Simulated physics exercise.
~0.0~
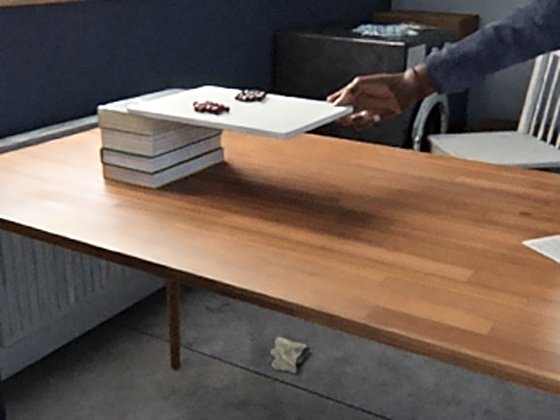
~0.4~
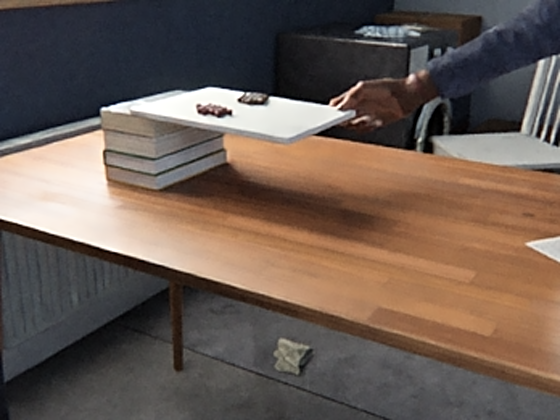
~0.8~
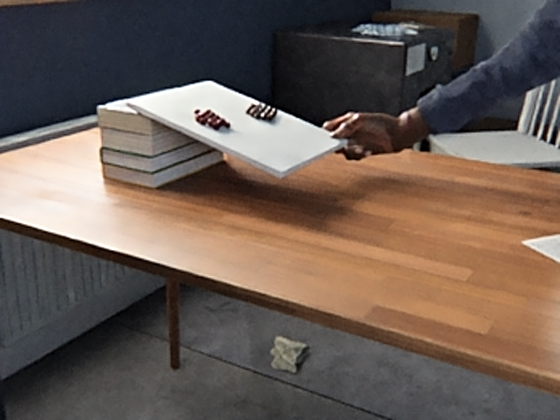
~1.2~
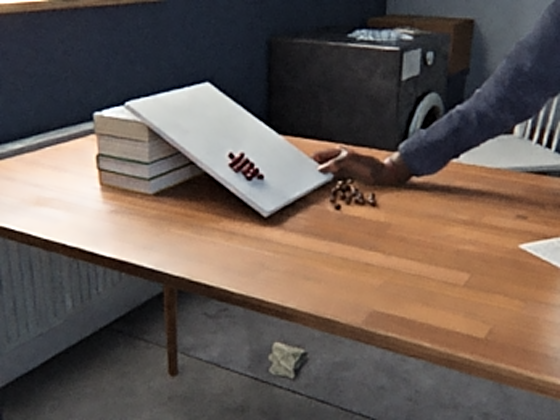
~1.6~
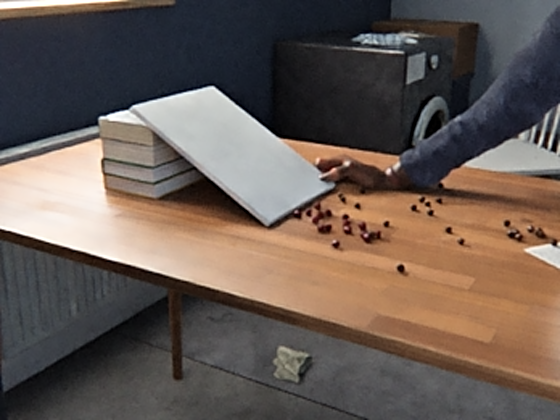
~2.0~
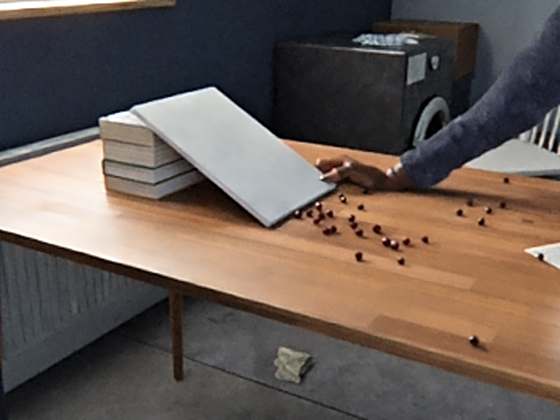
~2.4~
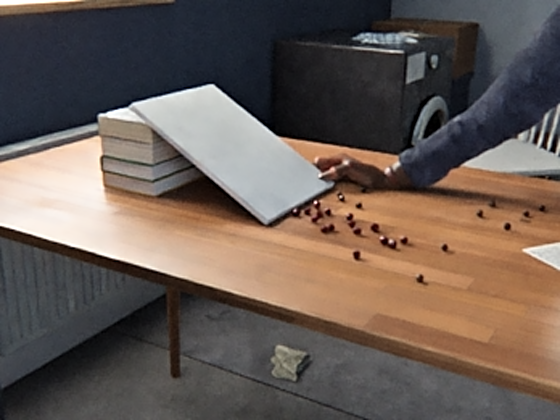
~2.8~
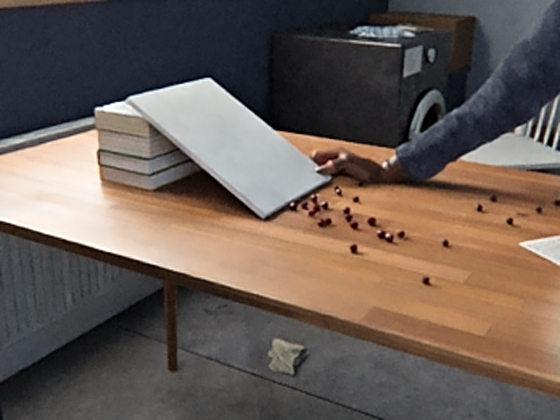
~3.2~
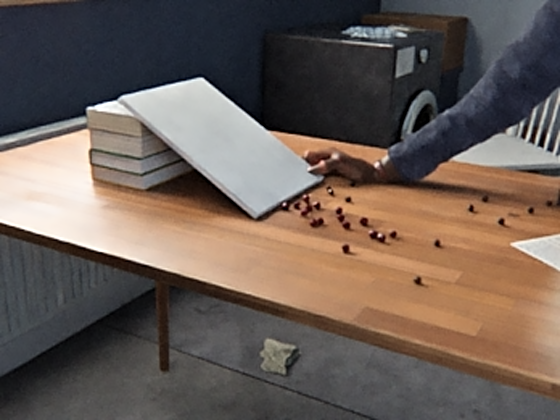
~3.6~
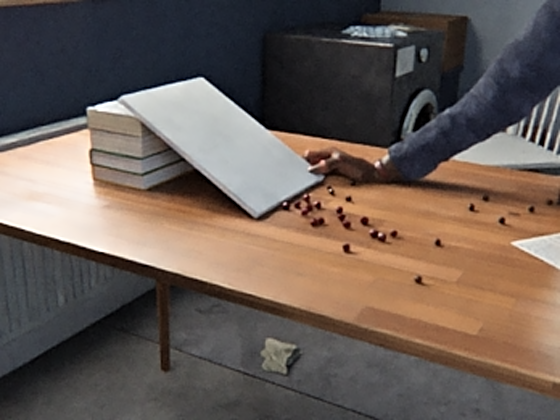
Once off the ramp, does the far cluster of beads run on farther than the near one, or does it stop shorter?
The far cluster runs on farther across the table than the near one.
On a wooden table, a hand lowering a white board from stacked books, two clusters of dark red beads rolling off and scattering.
